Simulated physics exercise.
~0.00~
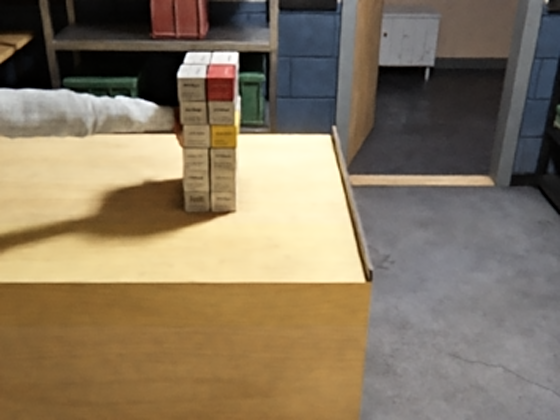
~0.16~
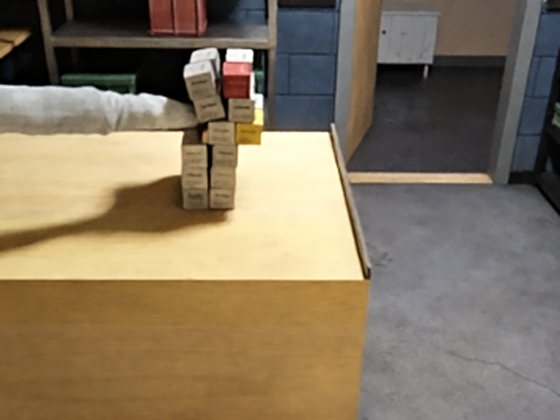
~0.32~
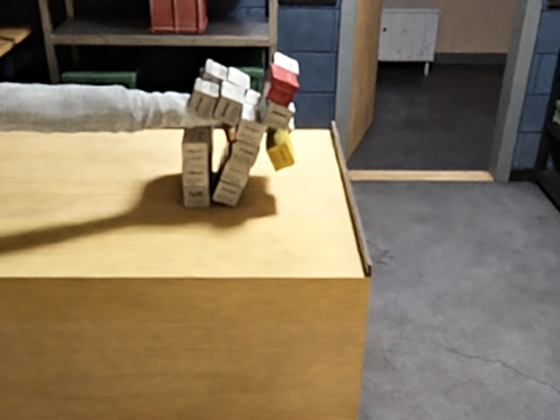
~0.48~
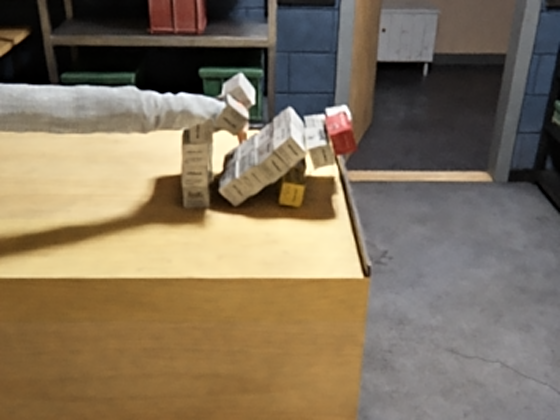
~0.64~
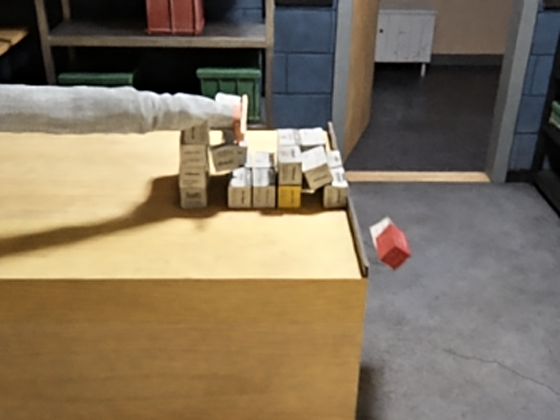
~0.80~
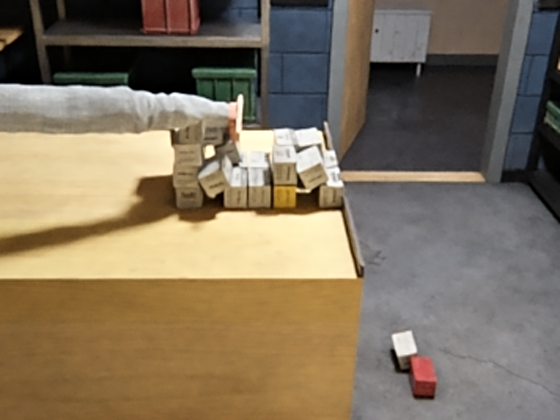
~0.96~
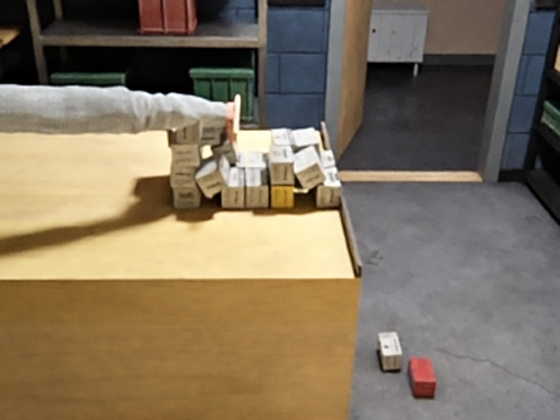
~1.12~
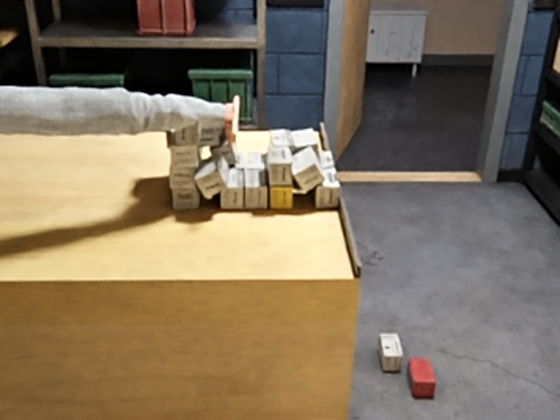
A sleeved arm pushes a stack of small boxes over, and two drop to the floor.
